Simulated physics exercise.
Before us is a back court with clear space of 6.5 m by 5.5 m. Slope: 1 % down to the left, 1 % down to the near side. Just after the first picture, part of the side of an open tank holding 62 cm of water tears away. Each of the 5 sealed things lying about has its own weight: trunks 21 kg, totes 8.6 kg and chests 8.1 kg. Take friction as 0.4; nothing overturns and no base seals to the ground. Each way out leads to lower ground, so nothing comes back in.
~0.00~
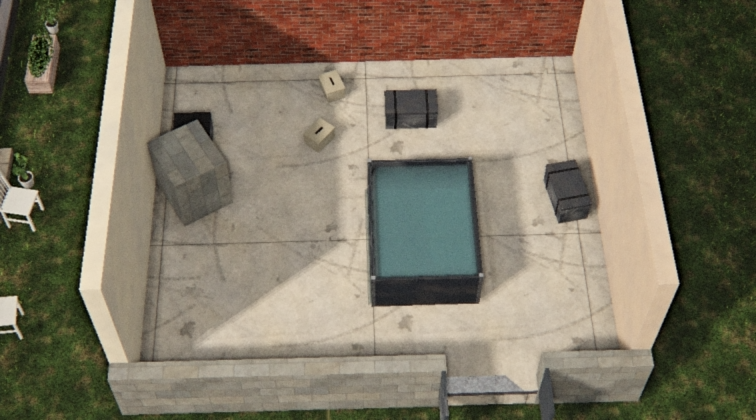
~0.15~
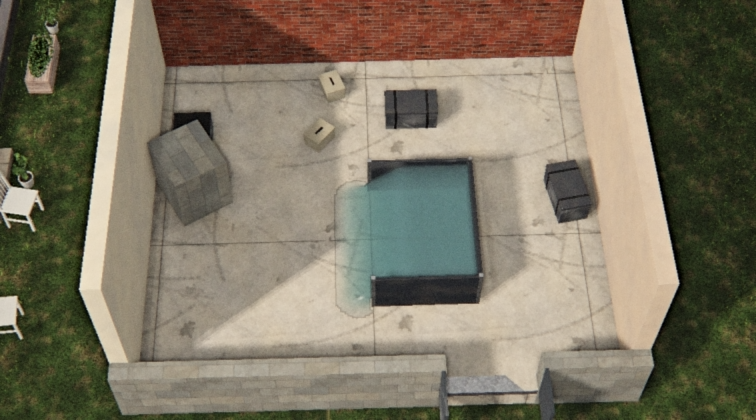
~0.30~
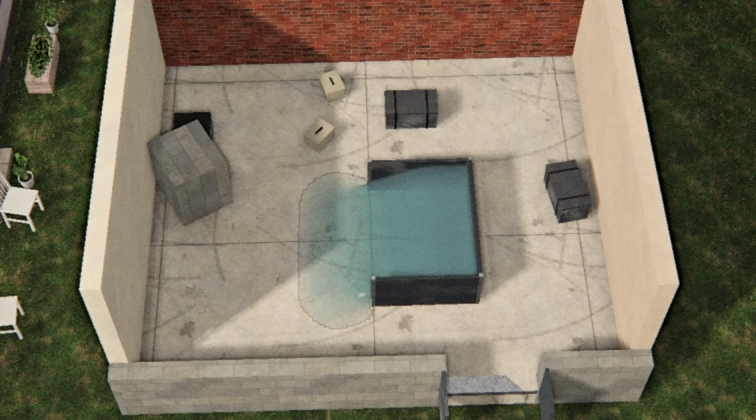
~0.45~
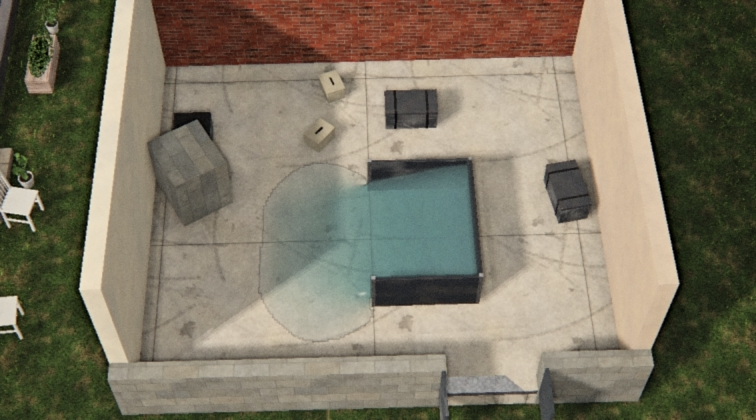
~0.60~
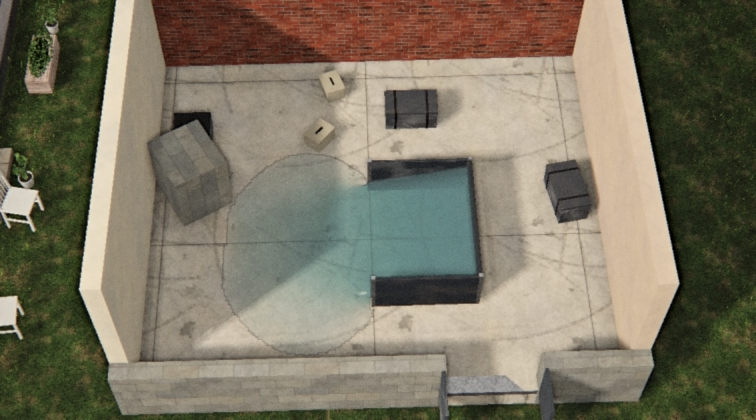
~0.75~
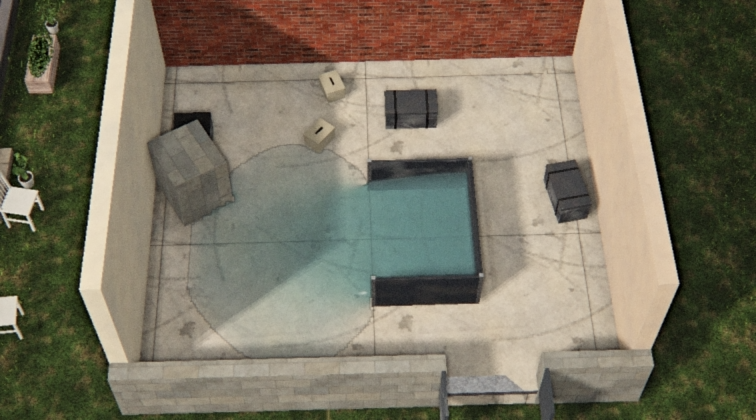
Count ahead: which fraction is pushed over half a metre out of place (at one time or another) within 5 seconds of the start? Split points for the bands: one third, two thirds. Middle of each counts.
It is a low share, below a third.
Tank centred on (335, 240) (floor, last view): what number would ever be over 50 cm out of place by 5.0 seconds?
Result: 1.
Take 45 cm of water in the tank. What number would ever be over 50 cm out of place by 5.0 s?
That would make 1 of them.
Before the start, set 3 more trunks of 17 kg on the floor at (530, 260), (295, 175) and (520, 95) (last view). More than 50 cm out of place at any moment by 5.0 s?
Reading them off in order: Not beyond, clears the mark, not beyond.
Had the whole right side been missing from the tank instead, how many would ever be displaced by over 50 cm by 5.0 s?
The answer would then be 3.
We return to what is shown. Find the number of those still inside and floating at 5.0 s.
Tally: 1 of them.
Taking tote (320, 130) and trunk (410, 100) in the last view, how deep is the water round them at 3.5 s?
First roughly 1 cm, second roughly 0 cm.
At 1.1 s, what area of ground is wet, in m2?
Wet: Near 13 m2.
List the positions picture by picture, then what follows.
A trunk at (411, 101) rests on the ground; a tote at (332, 81), on the bottom; water covers 2.8 m2; 0 of 5 have shifted, in the first frame.
A trunk at (411, 101), on the bottom; a tote at (332, 81) rests on the ground; 3.9 m2 under water; 0 of 5 have shifted, in the second frame.
A trunk at (411, 101), on the bottom; a tote at (332, 81) rests on the ground; 5.2 m2 under water; 0 of 5 have shifted, in the third frame.
A trunk at (411, 101), on the bottom; a tote at (332, 81) rests on the ground; 6.8 m2 under water; 0 of 5 have shifted, in the fourth frame.
A trunk at (411, 101), on the bottom; a tote at (332, 81), on the bottom; water covers 8.6 m2; 0 of 5 have shifted, in the fifth frame.
A trunk at (411, 101) rests on the ground; a tote at (332, 81), on the bottom; water covers 10.4 m2; 0 of 5 have shifted, in the sixth frame.
After 1.1 s 0 of 5 are over 50 cm from their spots; 0 afloat.
After 2.2 s 1 of 5 are over 50 cm from their spots; 1 afloat.
After 3.5 s 1 of 5 are over 50 cm from their spots; 1 afloat.
After 5.0 s 1 of 5 are over 50 cm from their spots, and 1 have been at some point; 1 afloat.
